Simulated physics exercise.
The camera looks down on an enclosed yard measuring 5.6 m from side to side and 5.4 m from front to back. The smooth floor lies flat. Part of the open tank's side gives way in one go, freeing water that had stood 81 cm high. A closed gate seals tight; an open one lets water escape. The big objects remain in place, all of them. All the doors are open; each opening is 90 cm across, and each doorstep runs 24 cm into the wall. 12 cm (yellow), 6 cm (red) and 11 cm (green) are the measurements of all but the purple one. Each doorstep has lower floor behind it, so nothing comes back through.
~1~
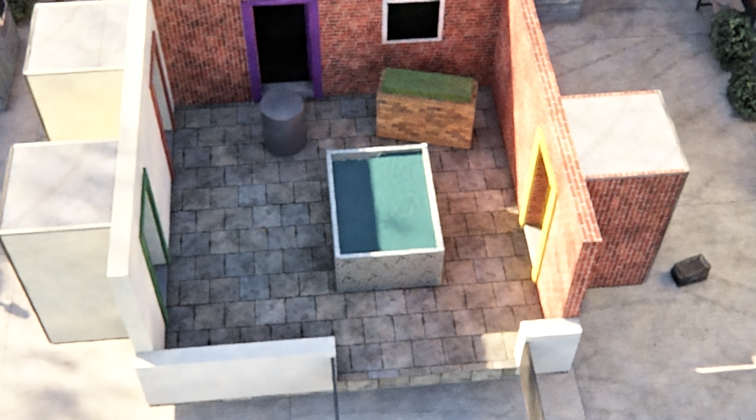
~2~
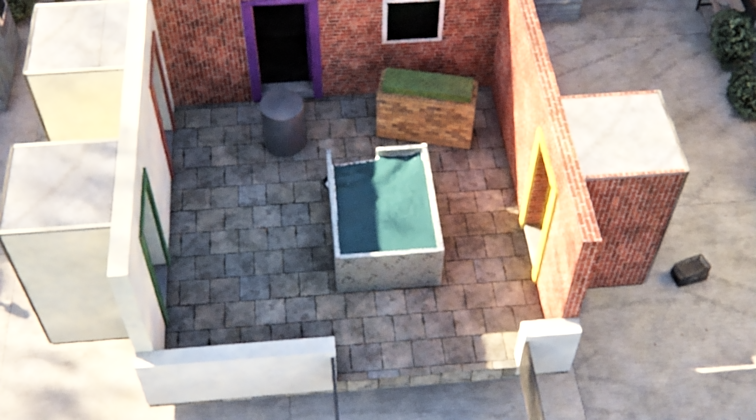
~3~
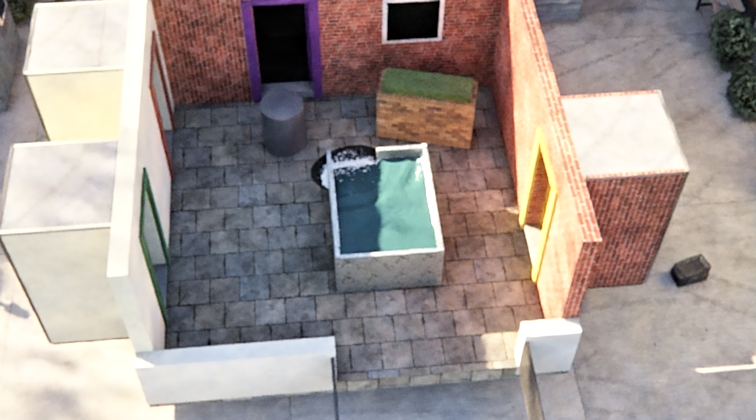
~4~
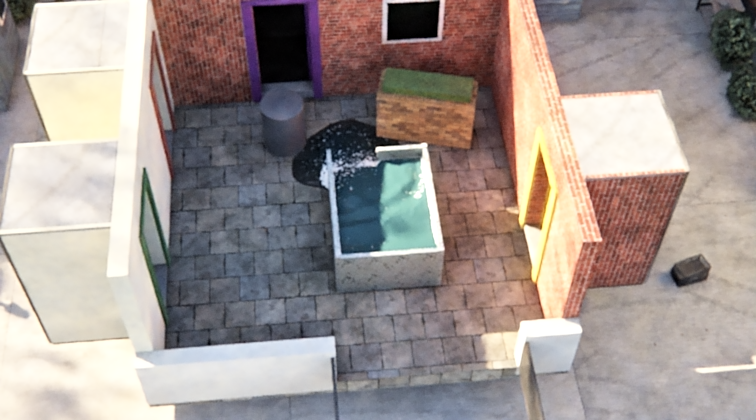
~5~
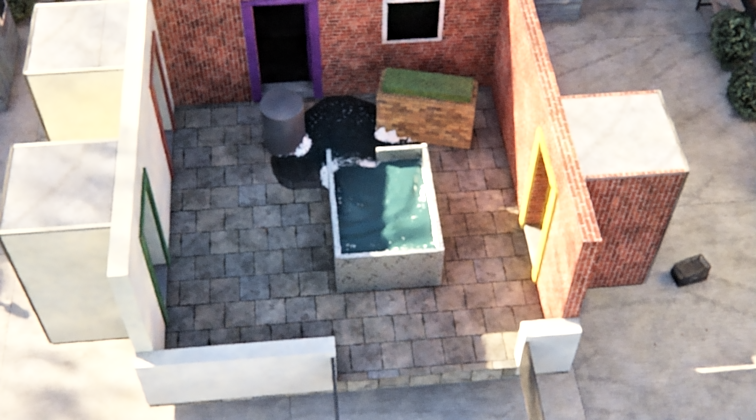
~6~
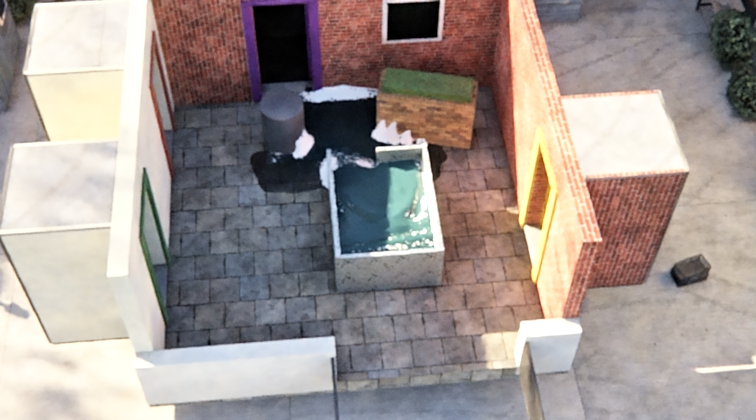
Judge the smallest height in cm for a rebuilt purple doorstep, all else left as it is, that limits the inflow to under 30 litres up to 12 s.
Roughly 30 cm at the least.
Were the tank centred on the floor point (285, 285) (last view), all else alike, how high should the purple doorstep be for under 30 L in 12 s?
Then about 11.0 centimetres at the least.
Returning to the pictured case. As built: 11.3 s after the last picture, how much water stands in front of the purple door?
It works out to about 6.5 centimetres deep.
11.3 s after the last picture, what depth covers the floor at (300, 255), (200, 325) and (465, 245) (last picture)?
Taking the spots in order: About 4, 7 and 6 centimetres.
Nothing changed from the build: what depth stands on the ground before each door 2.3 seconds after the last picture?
At the yellow door the depth is 3 cm, at red 18 cm, at purple 21 cm and at green 2 cm.
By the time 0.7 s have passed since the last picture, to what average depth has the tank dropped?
Around 54 centimetres.
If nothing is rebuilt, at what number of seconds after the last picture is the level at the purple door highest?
Around 1.4 s, give or take.
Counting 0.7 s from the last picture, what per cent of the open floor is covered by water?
Close to 25 per cent is wet.
Then, 0.7 s after the last picture water covers 25 % of the floor, deepest (46 cm) near (320, 103); 28 cm at the purple door, 29 litres in over its 17 cm doorstep.
Then, 2.3 s after the last picture water covers 45 % of the floor, deepest (27 cm) near (363, 123); 21 cm at the purple door, 116 litres in over its 17 cm doorstep.
Then, 11.3 s after the last picture water covers 95 % of the floor, deepest (9 cm) near (515, 240); 6 cm at the purple door, 129 litres in over its 17 cm doorstep.
At the purple door as built, the water peaked near 29 cm, 1.3 s after the last picture.
Run again over the same 12 s with other heights there, 51 litres in over 25.5 cm, 15 litres over 34 cm. The limit of 30 litres is kept from about 30 cm up.
